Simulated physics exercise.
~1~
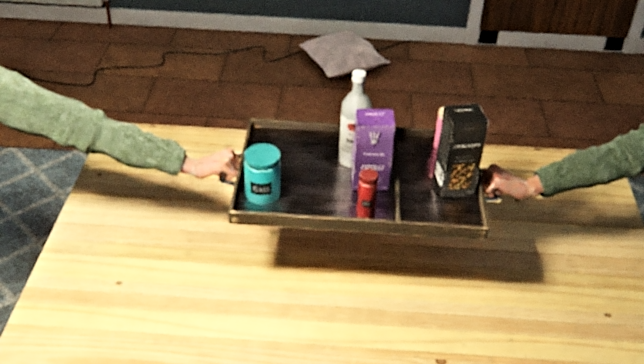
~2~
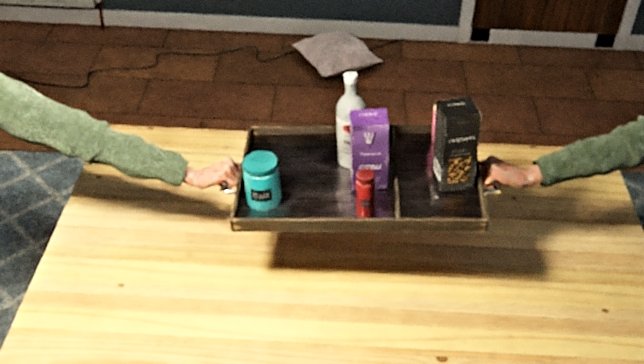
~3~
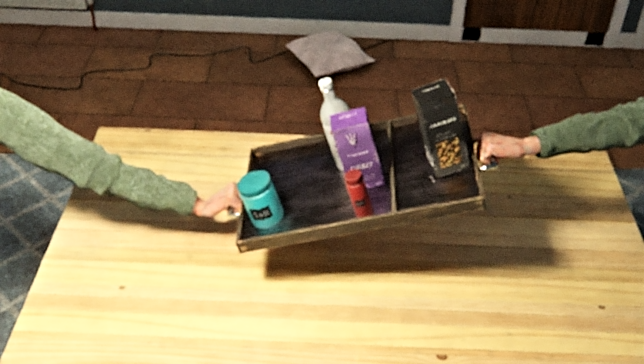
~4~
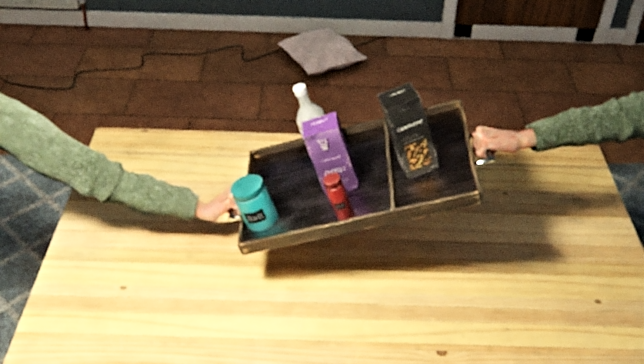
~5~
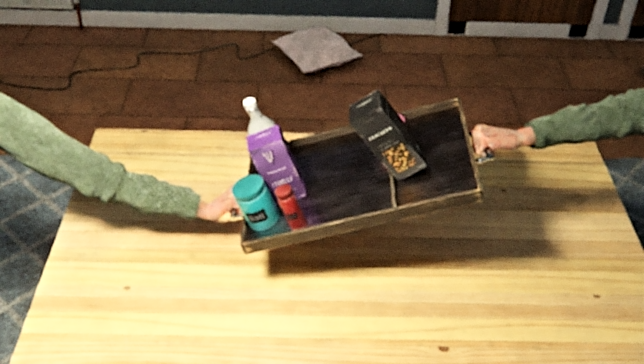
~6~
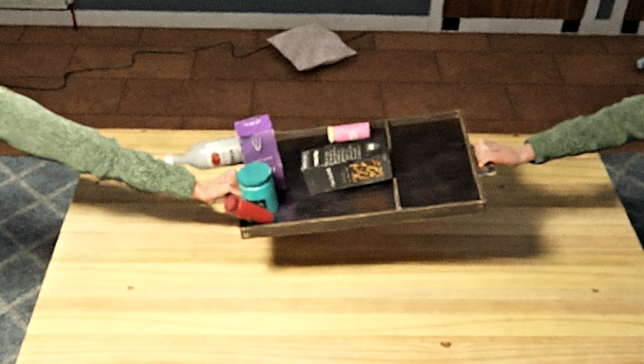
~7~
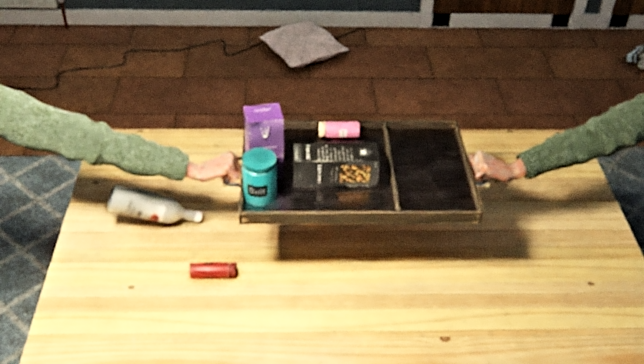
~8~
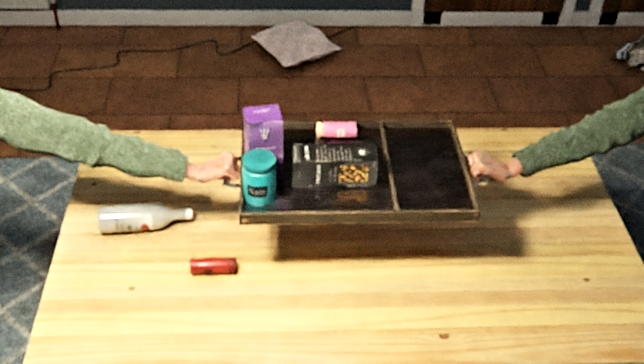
Two hands in green sleeves hold a dark, divided tray above a pale wooden table, seen from above with a brown tiled floor behind. On it stand a turquoise jar at the left, a white bottle, purple carton and small red shaker near the middle, and a black carton hiding a pink shaker at the right. The left edge dips, and the items lean and slide left. The black carton and pink shaker topple, while the bottle and red shaker fall over the left end. The tray levels, leaving the jar and purple carton upright and the two fallen items on the table.
